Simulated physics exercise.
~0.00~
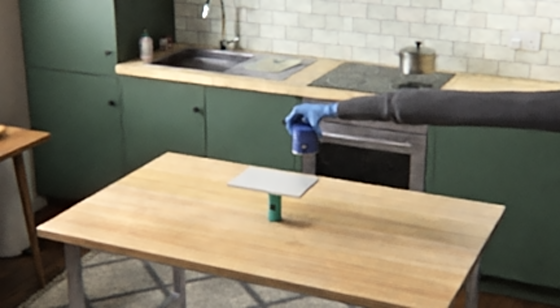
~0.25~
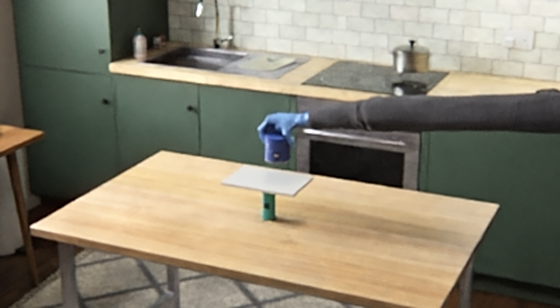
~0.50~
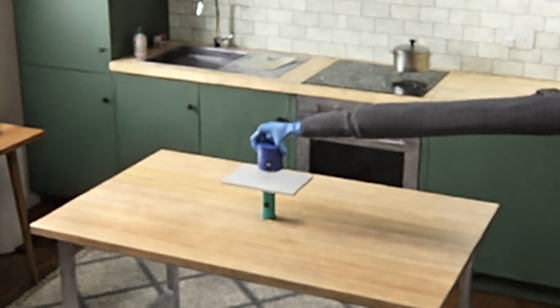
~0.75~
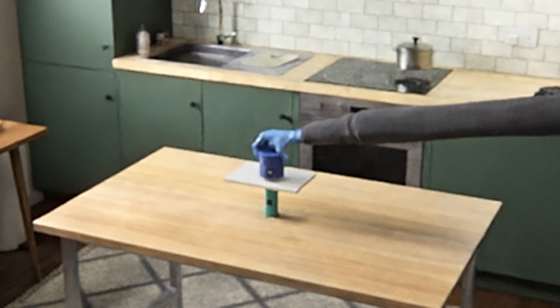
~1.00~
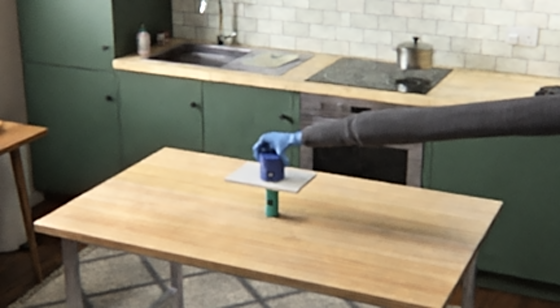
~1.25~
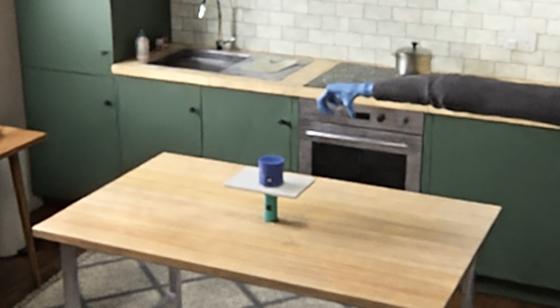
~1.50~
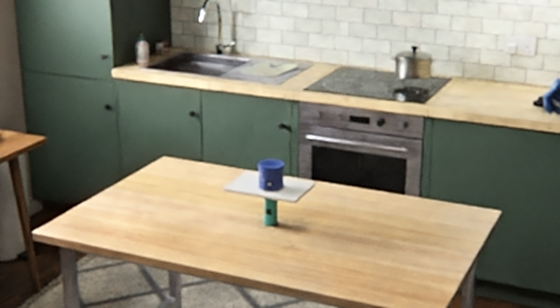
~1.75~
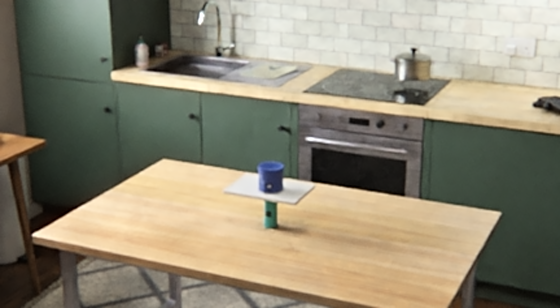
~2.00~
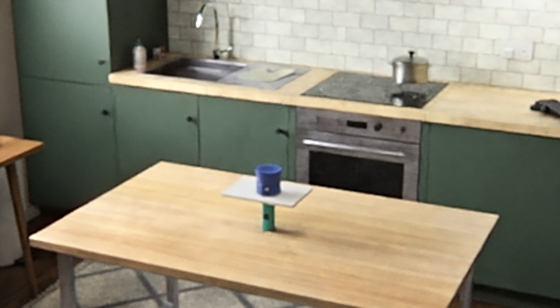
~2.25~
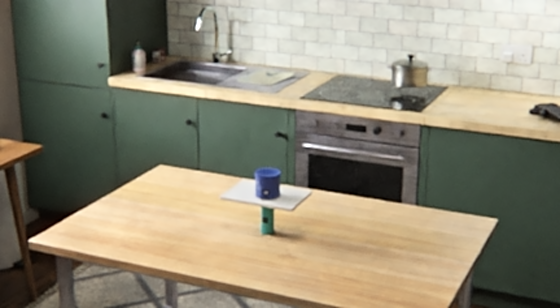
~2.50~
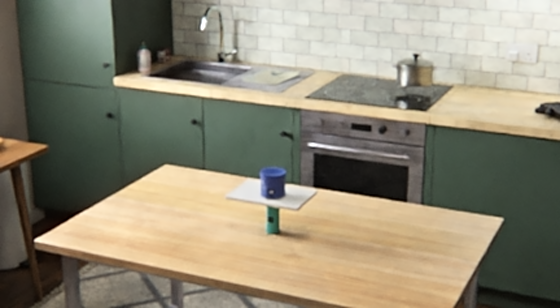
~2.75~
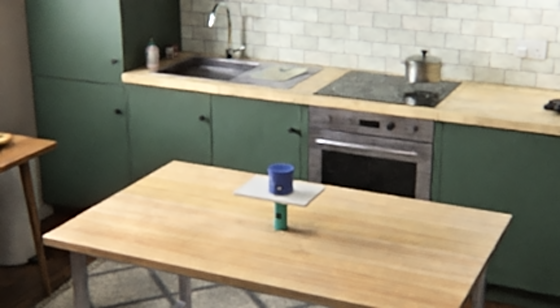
A blue-gloved hand moved a blue tin left and lowered it onto a flat, light-coloured lid balanced on a turquoise shaker on a wooden kitchen table, then let go and drew away to the right, leaving the little tower standing.
